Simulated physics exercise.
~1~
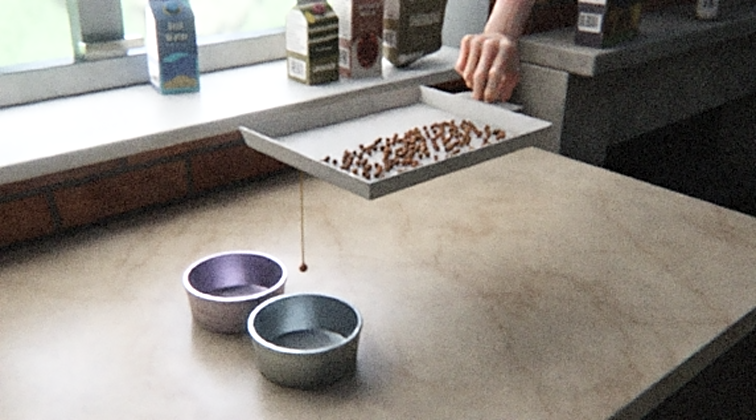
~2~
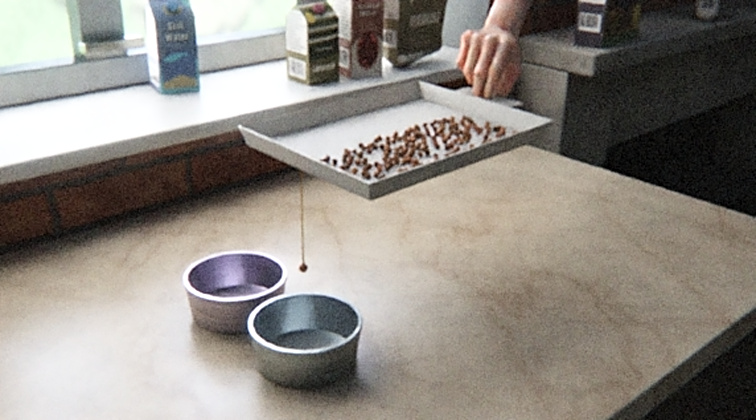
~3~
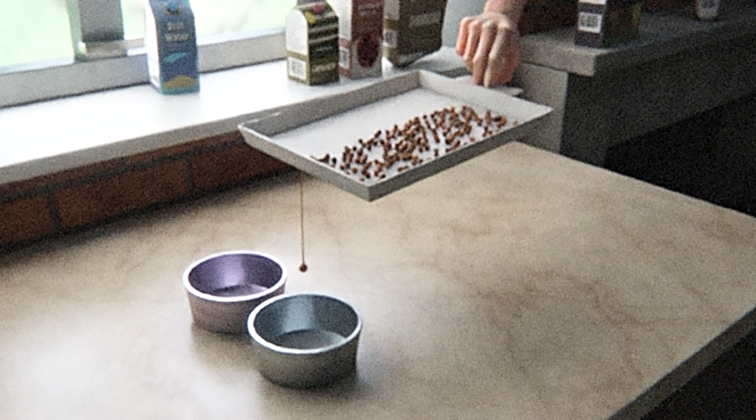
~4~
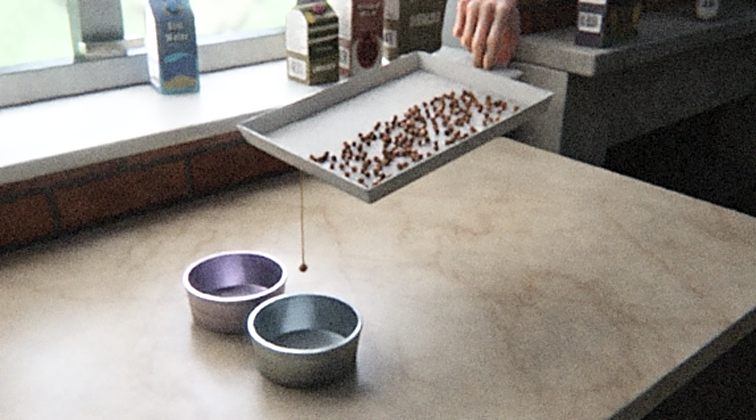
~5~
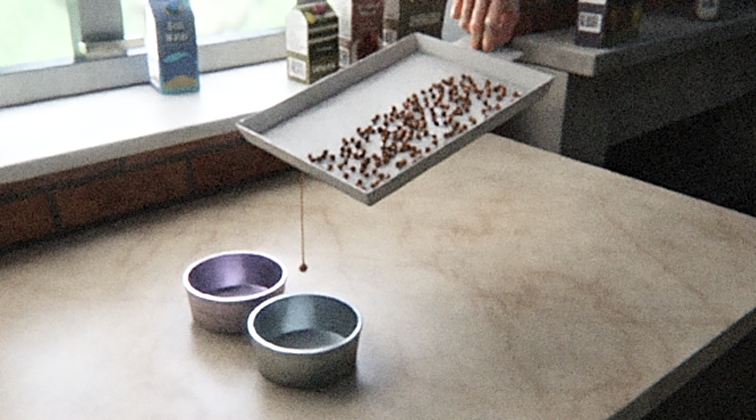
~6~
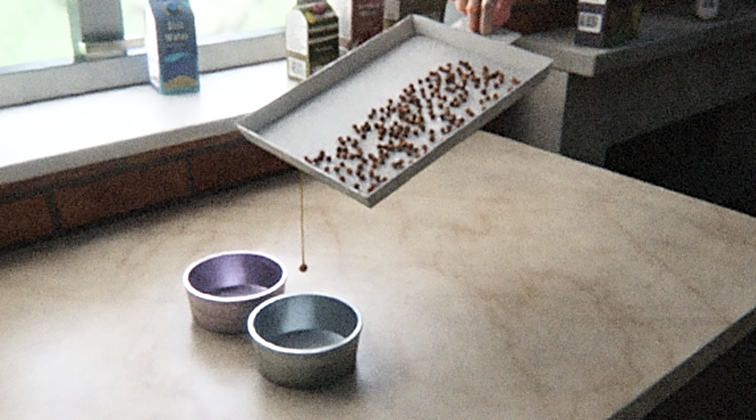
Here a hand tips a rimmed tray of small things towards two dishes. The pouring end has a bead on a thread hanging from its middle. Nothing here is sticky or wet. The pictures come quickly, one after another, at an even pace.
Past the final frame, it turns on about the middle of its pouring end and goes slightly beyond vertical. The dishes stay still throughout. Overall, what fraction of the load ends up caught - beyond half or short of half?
Beyond half.
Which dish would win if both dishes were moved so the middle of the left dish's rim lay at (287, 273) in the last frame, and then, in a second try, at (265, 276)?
The first time it is the dish to the right, and the second time it is the dish to the right.
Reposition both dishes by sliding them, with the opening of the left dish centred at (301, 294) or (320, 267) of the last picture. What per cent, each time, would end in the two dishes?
70 %, then 20 %.
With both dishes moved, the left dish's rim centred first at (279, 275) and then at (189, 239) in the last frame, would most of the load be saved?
Well, a majority share the first time and a minority share the next.
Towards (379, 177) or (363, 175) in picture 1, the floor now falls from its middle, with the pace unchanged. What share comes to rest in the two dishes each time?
The first try yields 20 percent and the second 40 percent.
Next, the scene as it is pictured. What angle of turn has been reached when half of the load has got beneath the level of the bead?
Angle: Approx. 100 degrees.
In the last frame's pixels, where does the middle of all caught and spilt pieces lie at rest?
I'd mark it at roughly (310, 362).
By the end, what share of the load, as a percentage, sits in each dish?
For the left dish 0 %, for the right dish 70 %.
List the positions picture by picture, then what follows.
Corners of the pouring end at (247, 127) and (370, 179), level; middle of the load at (419, 147), cereal balls; left dish at (194, 305); right dish at (262, 356); bead on its thread at (303, 268), in the first frame.
Corners of the pouring end at (247, 126) and (370, 180), level; middle of the load at (419, 145), in the second frame.
Corners of the pouring end at (246, 125) and (369, 182), tipped barely, lowest at the right corner; middle of the load at (419, 139), in the third frame.
Corners of the pouring end at (245, 124) and (368, 184), tipped a little, lowest at the right corner; middle of the load at (419, 130), in the fourth frame.
Corners of the pouring end at (243, 123) and (368, 188), tipped a little, lowest at the right corner; middle of the load at (417, 122), in the fifth frame.
Corners of the pouring end at (242, 122) and (367, 191), tipped clearly, lowest at the right corner; middle of the load at (414, 116), about two thirds on the move; left dish at (194, 305); right dish at (262, 356), in the sixth frame.
Soon, tray tipped steeply; most on the tray; a stray few in the right dish; a stray few outside both; a small part in the air.
A while on, tray tipped past a quarter turn; a small part on the tray; about two thirds in the right dish; about a quarter outside both; about a quarter in the air.
Towards the end, tray tipped past a quarter turn; most in the right dish; about a quarter outside both.
Finally, tray tipped past a quarter turn; most in the right dish; none in the left dish; about a quarter outside both.
